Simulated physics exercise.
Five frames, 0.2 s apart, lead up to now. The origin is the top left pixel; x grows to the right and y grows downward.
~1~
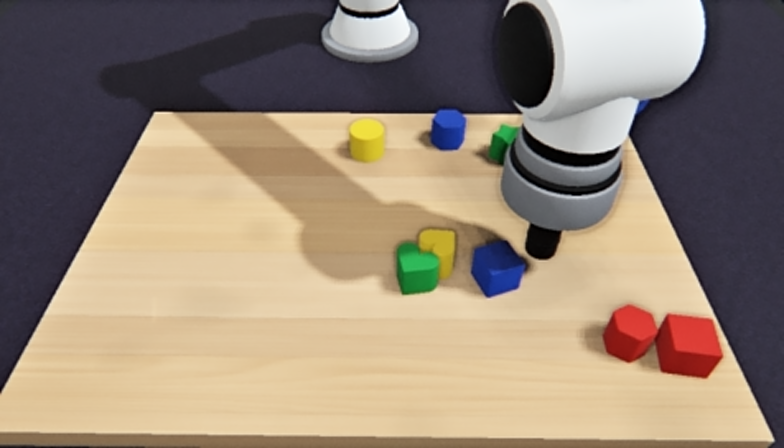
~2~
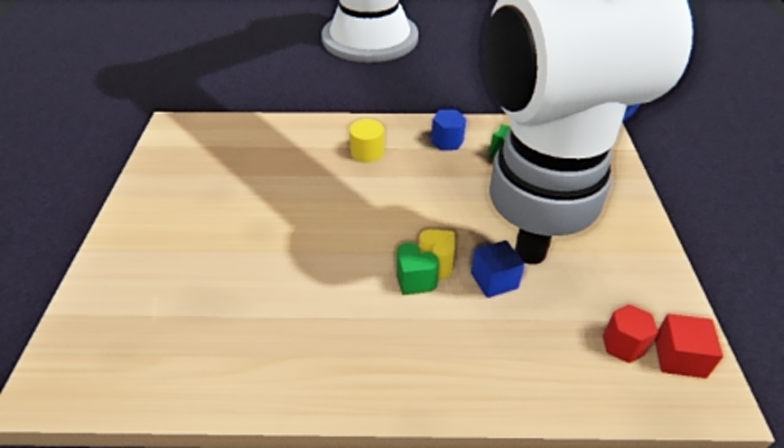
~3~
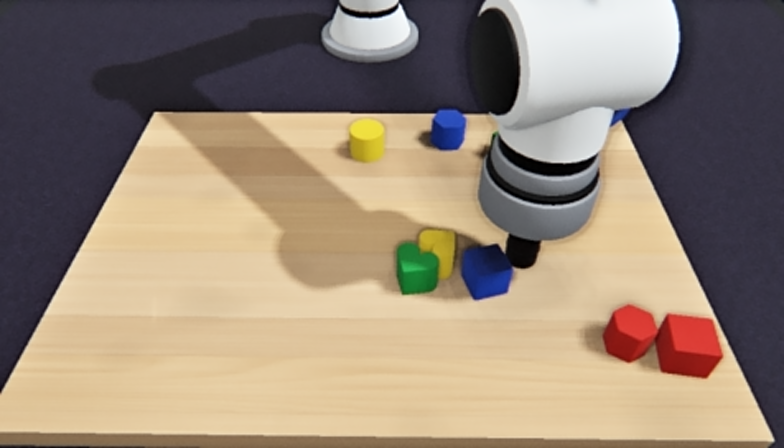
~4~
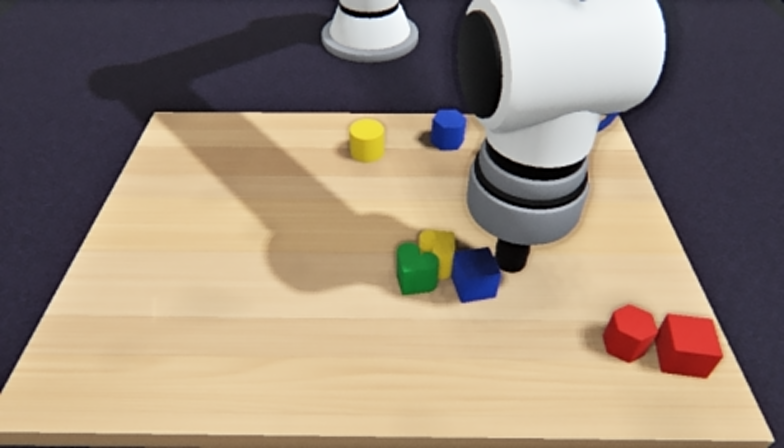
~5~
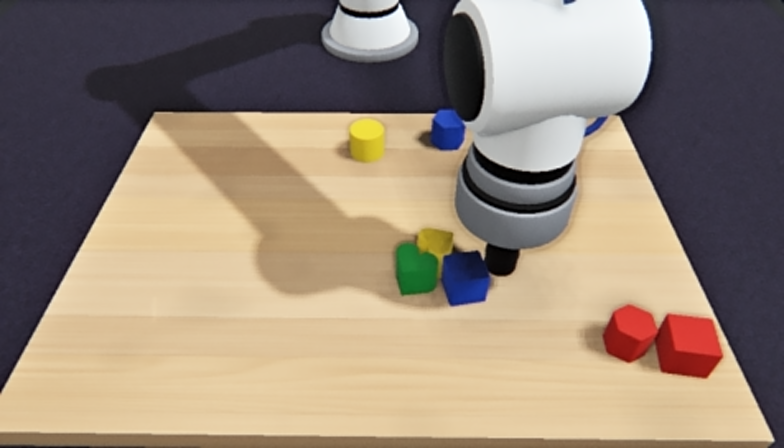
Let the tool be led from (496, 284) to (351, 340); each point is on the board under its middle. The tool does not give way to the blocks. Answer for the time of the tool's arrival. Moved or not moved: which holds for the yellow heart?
The yellow heart does not move.
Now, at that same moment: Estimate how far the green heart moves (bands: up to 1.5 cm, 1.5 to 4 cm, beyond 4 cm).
Band: Over 4 cm.
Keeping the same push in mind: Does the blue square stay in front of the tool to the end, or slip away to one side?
Looking at the end of the path, the blue square has slipped free of the tool.
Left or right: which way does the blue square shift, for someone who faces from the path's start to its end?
The shift is to the right of that direction.
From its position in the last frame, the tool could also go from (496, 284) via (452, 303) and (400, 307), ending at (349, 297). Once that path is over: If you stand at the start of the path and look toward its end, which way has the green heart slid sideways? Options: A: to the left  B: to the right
The answer is B.
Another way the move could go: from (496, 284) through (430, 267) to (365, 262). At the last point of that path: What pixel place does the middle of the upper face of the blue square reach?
My best guess is (433, 273).
The first path, step by step. One third of the way, tool (451, 283); green heart (377, 254), turned 25° clockwise; blue square (414, 276), turned 25° clockwise.
Two thirds of the way, tool (402, 302); green heart (354, 248), turned 60° clockwise; blue square (367, 282), turned 55° clockwise.
At the end, tool (350, 323); green heart (352, 247), turned 65° clockwise; yellow heart unmoved; blue square (354, 281), turned 75° clockwise.
